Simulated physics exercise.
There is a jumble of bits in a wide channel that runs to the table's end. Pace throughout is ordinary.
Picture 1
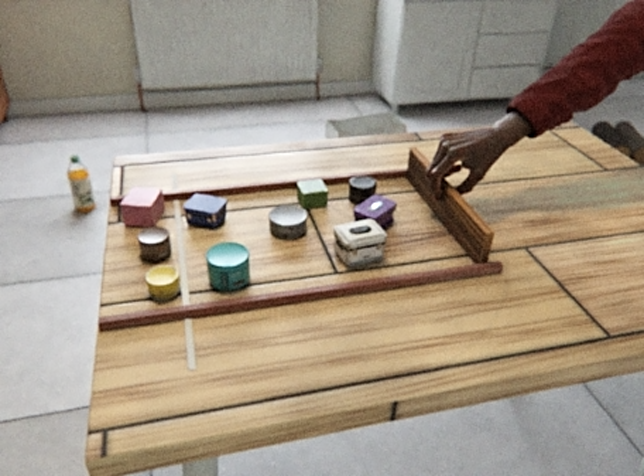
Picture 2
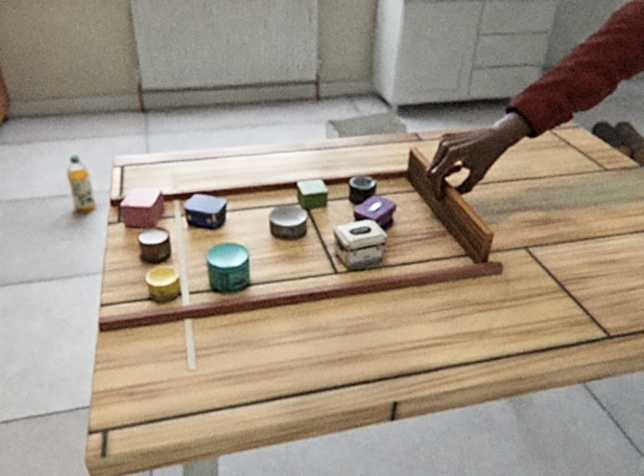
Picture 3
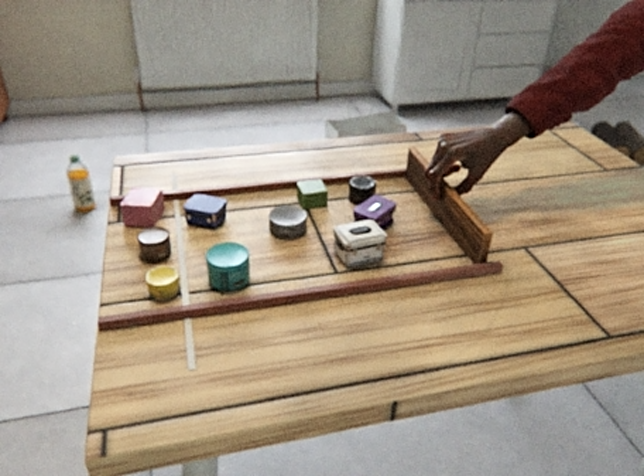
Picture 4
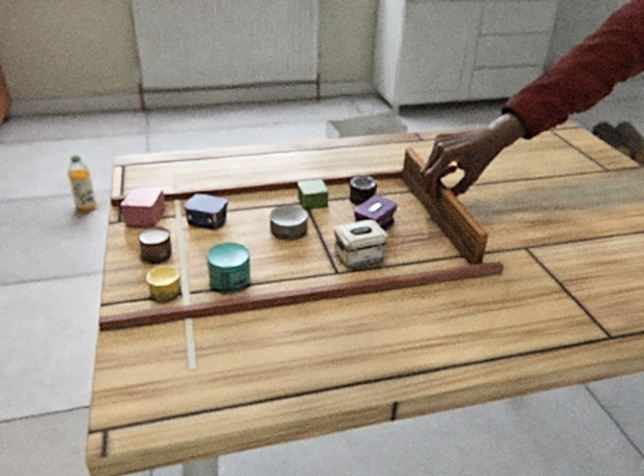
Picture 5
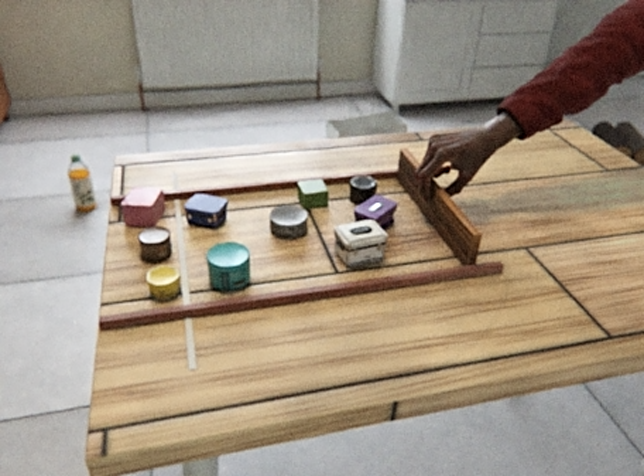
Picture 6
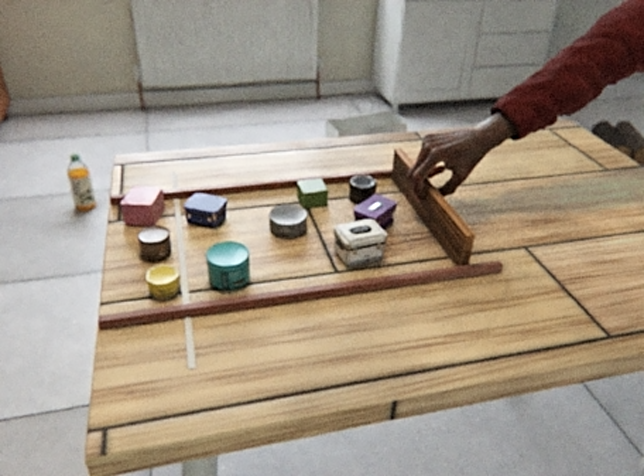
Hand in a dark red sleeve sliding a wooden board slightly left along a railed tabletop channel, scattered small containers staying still.
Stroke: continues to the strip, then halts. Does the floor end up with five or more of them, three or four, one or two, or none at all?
The floor ends up with one or two.
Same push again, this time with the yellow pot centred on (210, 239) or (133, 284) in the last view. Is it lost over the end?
First: Safe; second: Gone.
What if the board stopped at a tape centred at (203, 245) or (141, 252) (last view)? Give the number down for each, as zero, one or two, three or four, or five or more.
Not one; at least five.
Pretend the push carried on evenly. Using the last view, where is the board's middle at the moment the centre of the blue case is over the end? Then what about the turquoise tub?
(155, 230) and (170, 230), roughly.
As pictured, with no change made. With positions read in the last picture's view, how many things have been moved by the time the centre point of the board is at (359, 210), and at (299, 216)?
The counts are 4 and 5.
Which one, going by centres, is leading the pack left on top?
Turquoise tub.
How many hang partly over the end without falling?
I'd put it at 1.
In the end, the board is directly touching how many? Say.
The count is 4.
Early on, none off yet; pink block at rest near (143, 206); brown tub at rest near (155, 243); yellow pot at rest near (164, 282).
Finally, the number that fall off is one or two; lost, yellow pot and pink block.
